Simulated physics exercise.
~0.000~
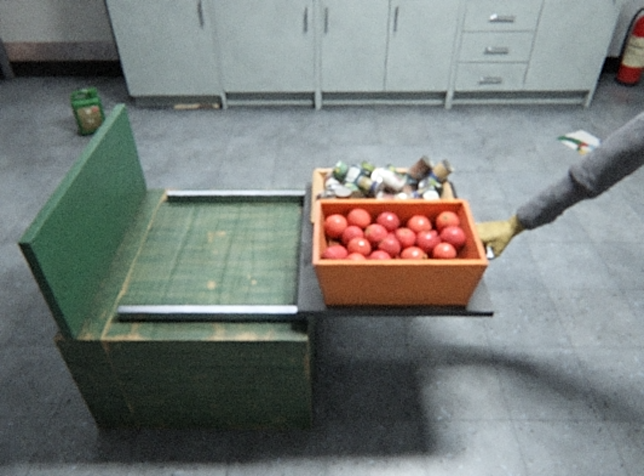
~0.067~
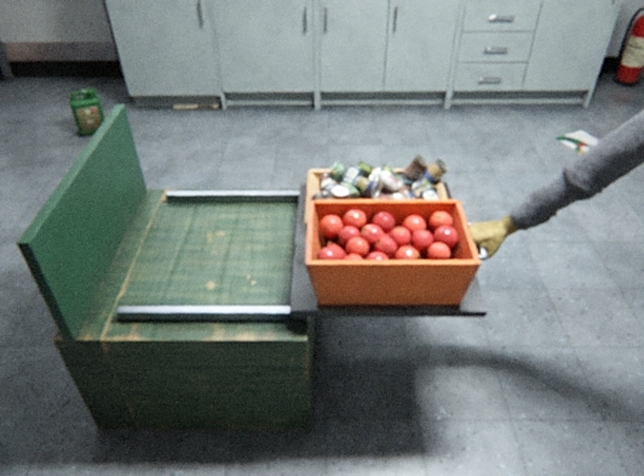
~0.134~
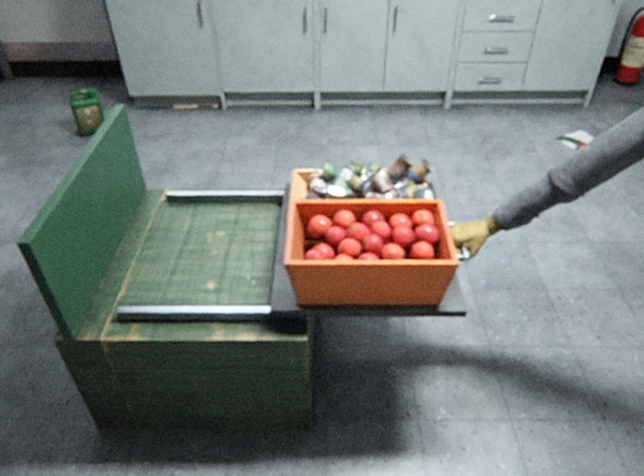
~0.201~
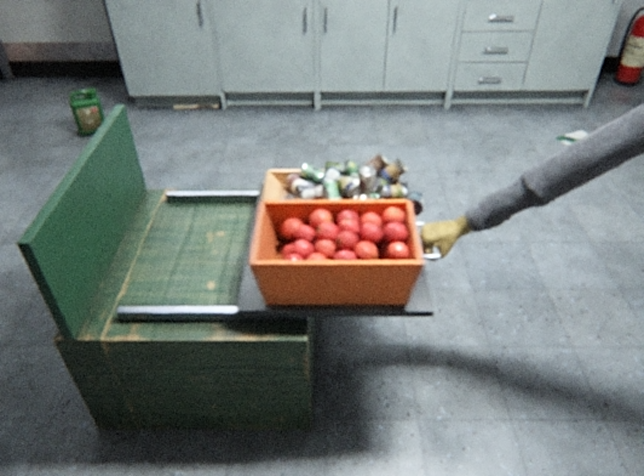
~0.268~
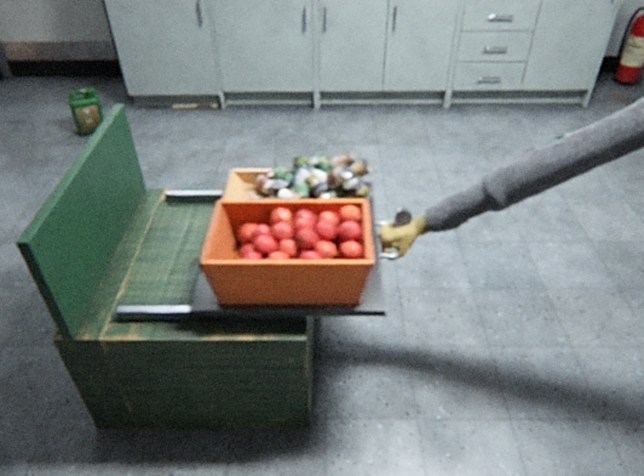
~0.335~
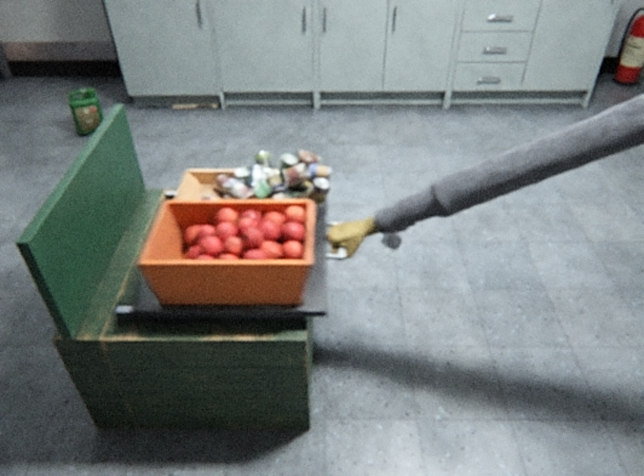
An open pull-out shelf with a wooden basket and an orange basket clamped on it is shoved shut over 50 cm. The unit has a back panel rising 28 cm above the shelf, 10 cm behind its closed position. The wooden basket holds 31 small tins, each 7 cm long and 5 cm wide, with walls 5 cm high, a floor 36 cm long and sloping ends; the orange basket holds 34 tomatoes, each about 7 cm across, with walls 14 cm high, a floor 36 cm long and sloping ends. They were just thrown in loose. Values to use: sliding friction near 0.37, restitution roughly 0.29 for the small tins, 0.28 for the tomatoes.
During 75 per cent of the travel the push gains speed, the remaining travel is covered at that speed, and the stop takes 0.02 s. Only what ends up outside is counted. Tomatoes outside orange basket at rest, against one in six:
Below.
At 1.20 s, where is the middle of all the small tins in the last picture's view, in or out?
In the last view, the centre sits near (192, 196).
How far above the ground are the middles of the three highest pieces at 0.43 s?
68 cm.
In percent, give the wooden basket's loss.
Wooden basket: 50%.
After 0.35 s, the shelf hits its stop.
After 0.43 s, the wooden basket is down by 5 of 31 and the orange basket has all 34.
After 0.55 s, the wooden basket is down by 9 of 31 and the orange basket has all 34.
After 0.77 s, the wooden basket is down by 14 of 31 and the orange basket has all 34.
Final count (at 1.20 s), the wooden basket is down by 15 of 31 and the orange basket is down by 1 of 34. Asked share, 1 of 34, 3 per cent.
